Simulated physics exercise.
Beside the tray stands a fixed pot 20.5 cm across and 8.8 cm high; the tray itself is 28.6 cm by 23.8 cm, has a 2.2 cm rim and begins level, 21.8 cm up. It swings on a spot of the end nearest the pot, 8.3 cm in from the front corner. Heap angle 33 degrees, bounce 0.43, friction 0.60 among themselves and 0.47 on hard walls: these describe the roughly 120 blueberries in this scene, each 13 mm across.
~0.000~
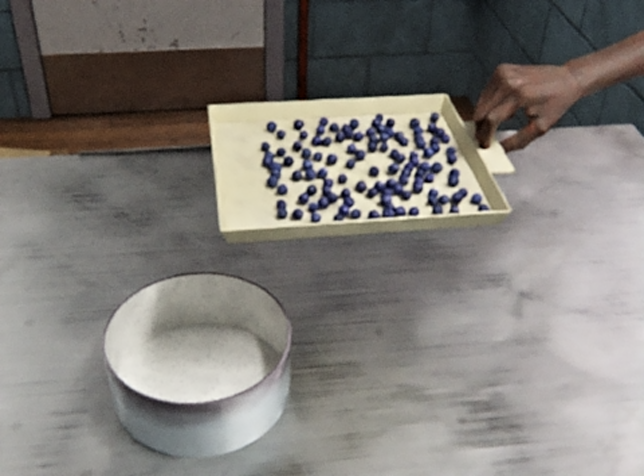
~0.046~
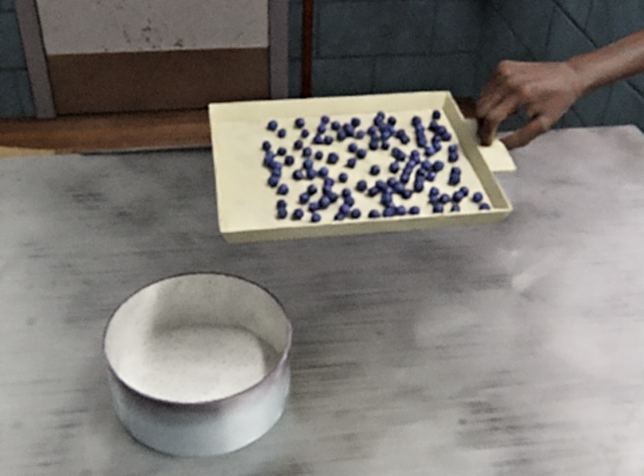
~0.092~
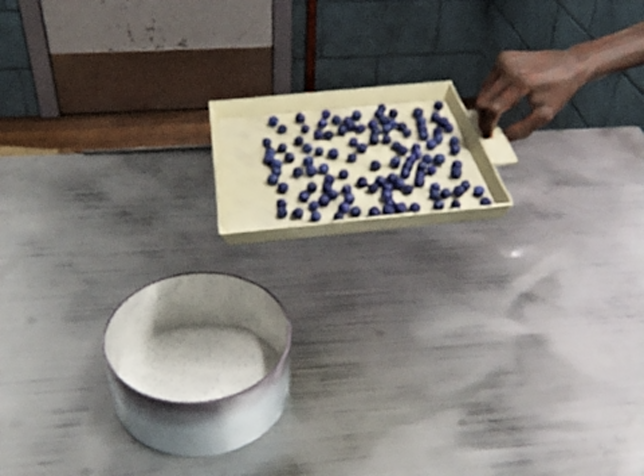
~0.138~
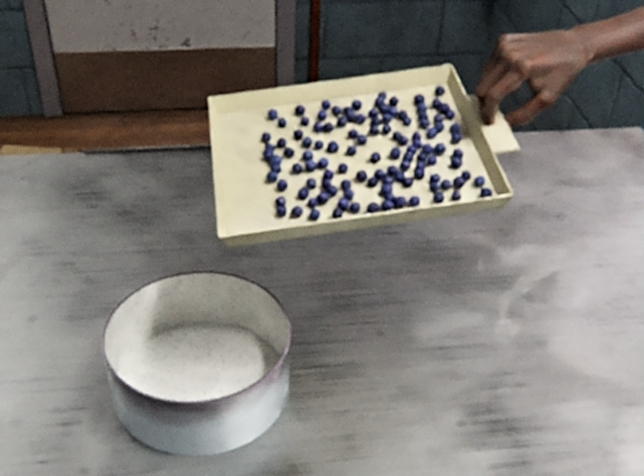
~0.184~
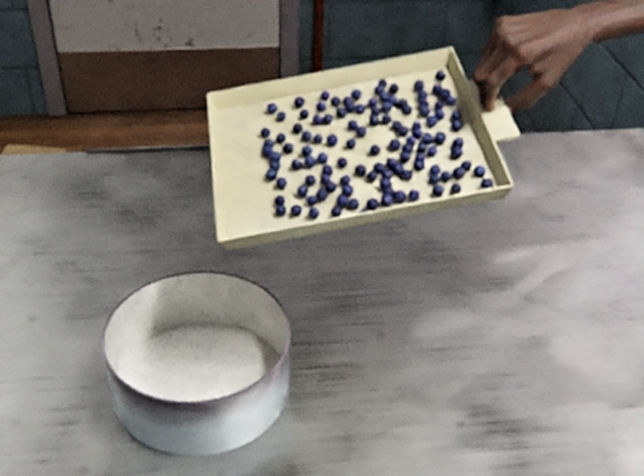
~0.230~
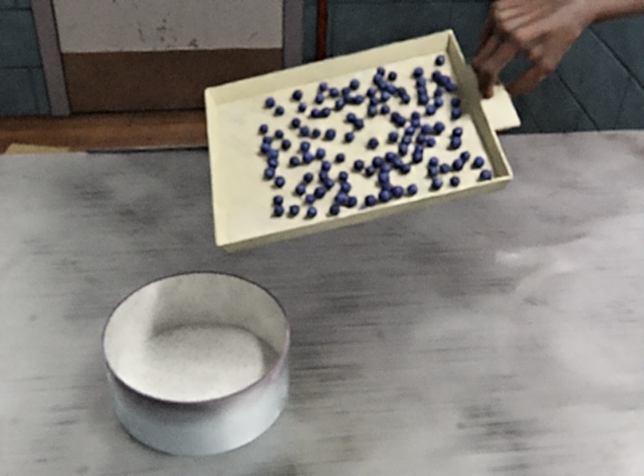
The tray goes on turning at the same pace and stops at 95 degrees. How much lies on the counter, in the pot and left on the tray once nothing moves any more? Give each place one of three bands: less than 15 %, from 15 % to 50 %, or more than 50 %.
Counter - less than 15 %; pot - more than 50 %; tray - less than 15 %.
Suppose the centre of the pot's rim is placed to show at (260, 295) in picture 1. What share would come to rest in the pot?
Roughly 70 per cent.
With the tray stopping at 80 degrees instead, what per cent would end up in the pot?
Then about 95 per cent.
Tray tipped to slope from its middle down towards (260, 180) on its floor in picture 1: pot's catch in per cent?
Something like 60 in a hundred.
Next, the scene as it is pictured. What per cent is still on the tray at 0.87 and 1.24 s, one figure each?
Earlier moment 60, later moment 5.
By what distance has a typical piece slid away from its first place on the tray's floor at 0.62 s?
It has moved some 12 cm from its start.
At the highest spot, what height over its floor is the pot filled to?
Some 2.5 cm above the floor.
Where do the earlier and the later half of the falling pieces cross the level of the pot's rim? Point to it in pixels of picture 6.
Earlier half close to (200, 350), later half at (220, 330) in pixels.
Then, at 0.62 s, tilt 55 degrees; the tray holds 100 %, the pot 0 %.
After 0.87 s, tilt 80 degrees; the tray holds 60 %, the pot 20 %.
After 1.24 s, tilt 95 degrees; the tray holds 5 %, the pot 90 %.
At rest (2.0 s), counter 0 %, pot 100 %, tray 0 %.
